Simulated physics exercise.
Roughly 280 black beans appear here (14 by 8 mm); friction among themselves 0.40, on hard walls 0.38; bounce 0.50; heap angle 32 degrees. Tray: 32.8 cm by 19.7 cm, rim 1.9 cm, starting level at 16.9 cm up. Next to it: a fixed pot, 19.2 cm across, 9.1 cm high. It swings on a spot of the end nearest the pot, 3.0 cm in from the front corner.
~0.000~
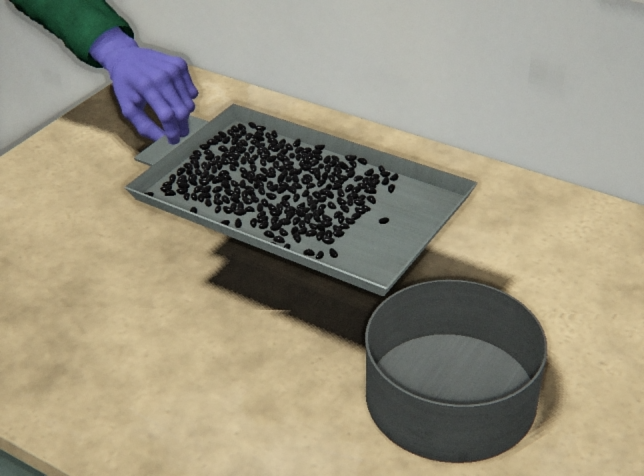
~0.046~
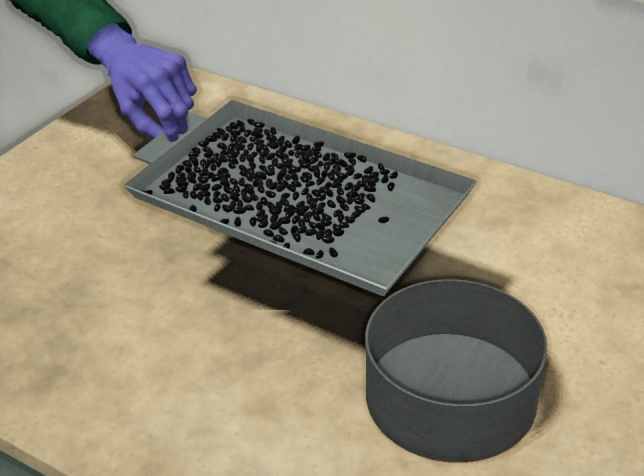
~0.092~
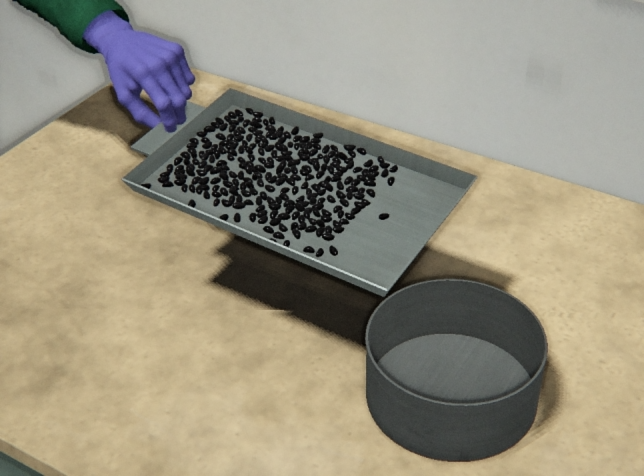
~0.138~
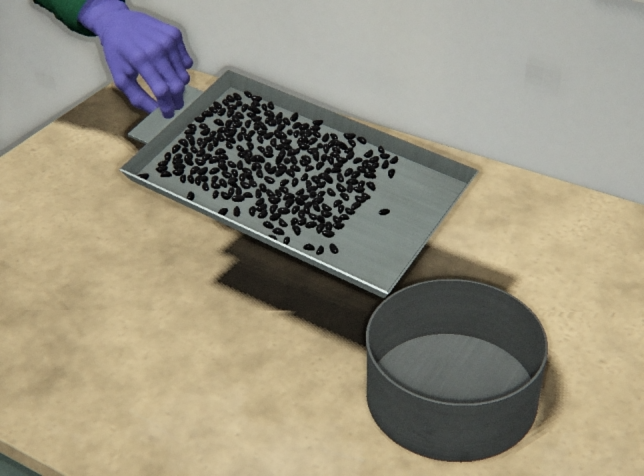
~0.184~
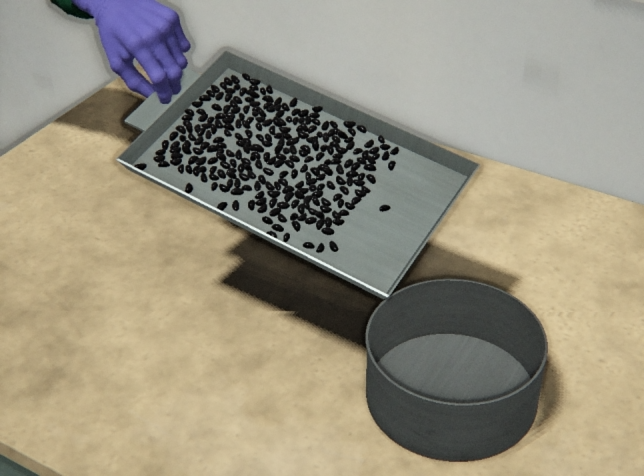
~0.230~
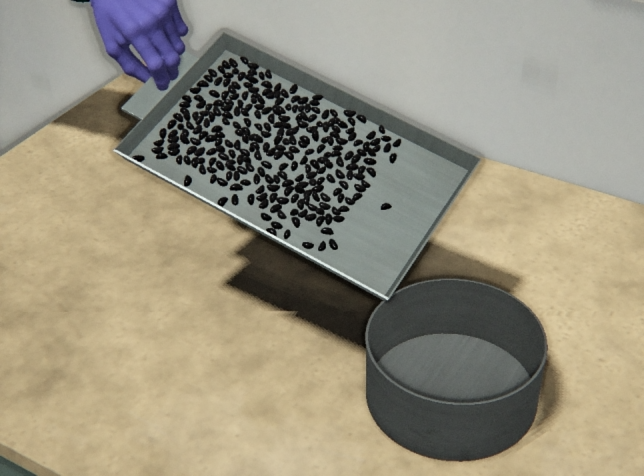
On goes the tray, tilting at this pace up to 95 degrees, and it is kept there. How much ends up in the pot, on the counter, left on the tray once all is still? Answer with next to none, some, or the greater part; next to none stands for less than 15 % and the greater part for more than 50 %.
Pot: Some; counter: The greater part; tray: Next to none.
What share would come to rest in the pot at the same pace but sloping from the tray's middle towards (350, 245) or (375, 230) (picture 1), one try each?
That would be close to 75 per cent, then close to 75 per cent.
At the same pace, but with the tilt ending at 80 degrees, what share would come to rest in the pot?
35 %.
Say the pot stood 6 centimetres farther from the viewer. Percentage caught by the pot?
Share in pot: Approx. 0 %.
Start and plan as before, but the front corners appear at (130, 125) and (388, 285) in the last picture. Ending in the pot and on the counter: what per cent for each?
Pot: 90, counter: 10.
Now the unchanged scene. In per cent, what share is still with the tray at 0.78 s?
Close to 20 in a hundred parts of the load.
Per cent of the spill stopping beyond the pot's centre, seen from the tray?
About 70 percent of the spill.
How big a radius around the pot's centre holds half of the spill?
20 cm.
After 0.56 s, tilt 56 degrees; the tray holds 100 %, the pot 0 %.
After 0.78 s, tilt 81 degrees; the tray holds 20 %, the pot 10 %.
After 1.12 s, tilt 95 degrees; the tray holds 0 %, the pot 40 %.
At rest (2.6 s), pot 40 %, counter 60 %, tray 0 %.
